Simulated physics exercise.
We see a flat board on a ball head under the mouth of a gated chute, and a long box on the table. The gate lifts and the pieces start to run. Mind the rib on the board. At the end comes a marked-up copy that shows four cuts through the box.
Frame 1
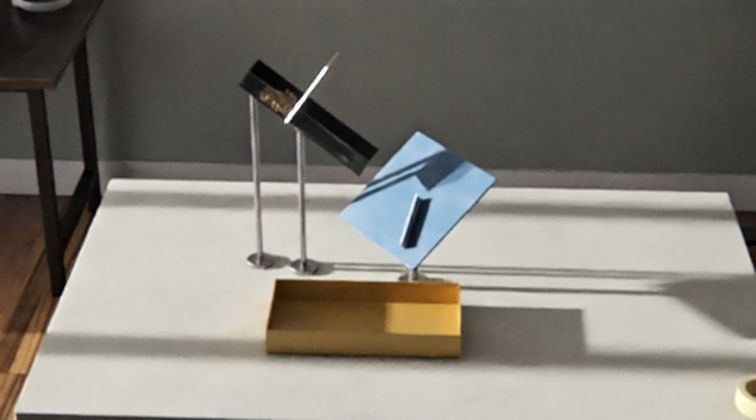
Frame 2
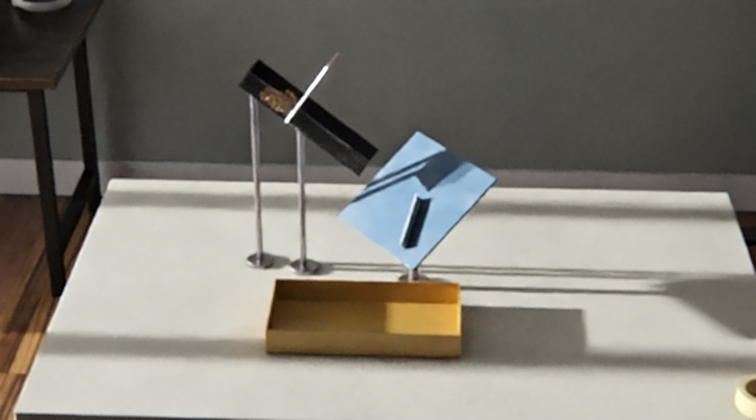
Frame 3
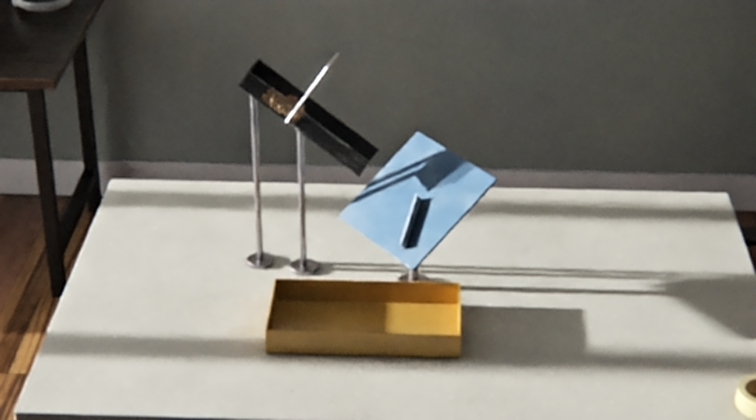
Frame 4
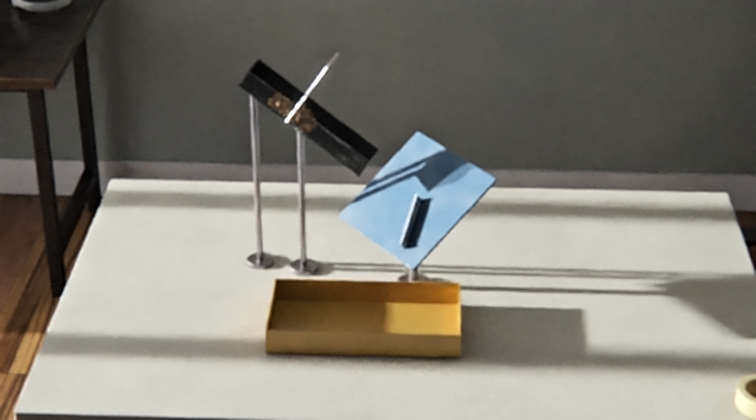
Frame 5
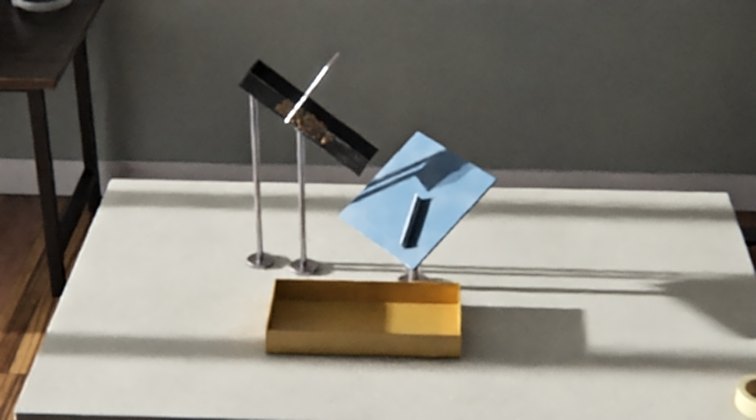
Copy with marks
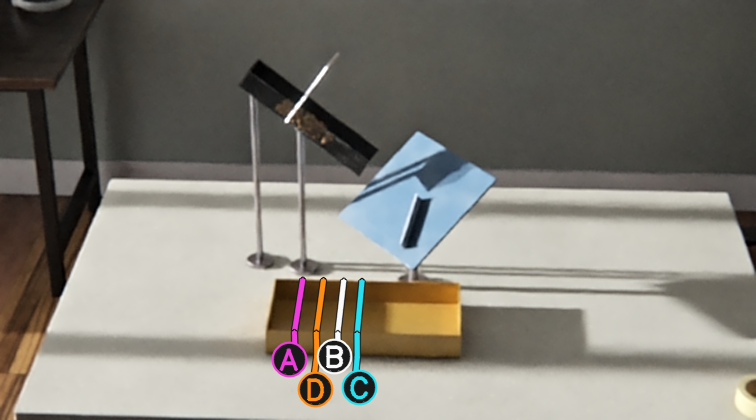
A pale table held a yellow box, a tilted blue board with a dark rib, and a sloping black chute, where small brown beads slid down to the right, past the thin raised gate.
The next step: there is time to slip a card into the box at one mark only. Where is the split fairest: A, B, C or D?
It is C.
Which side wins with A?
The right side.
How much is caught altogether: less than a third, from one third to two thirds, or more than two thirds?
About that: More than two thirds.
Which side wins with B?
Right.
On the marked copy, line A crosses the front rim at (294, 331); line B crosses the front rim at (337, 332); line C crosses the front rim at (357, 333); line D crosses the front rim at (316, 332).
If A is chosen, of what is caught, about a tenth on the left of the divider, almost all on the right.
If B is chosen, of what is caught, about a tenth on the left of the divider, the larger part on the right.
If C is chosen, of what is caught, roughly half on the left of the divider, roughly half on the right.
If D is chosen, of what is caught, about a tenth on the left of the divider, almost all on the right.
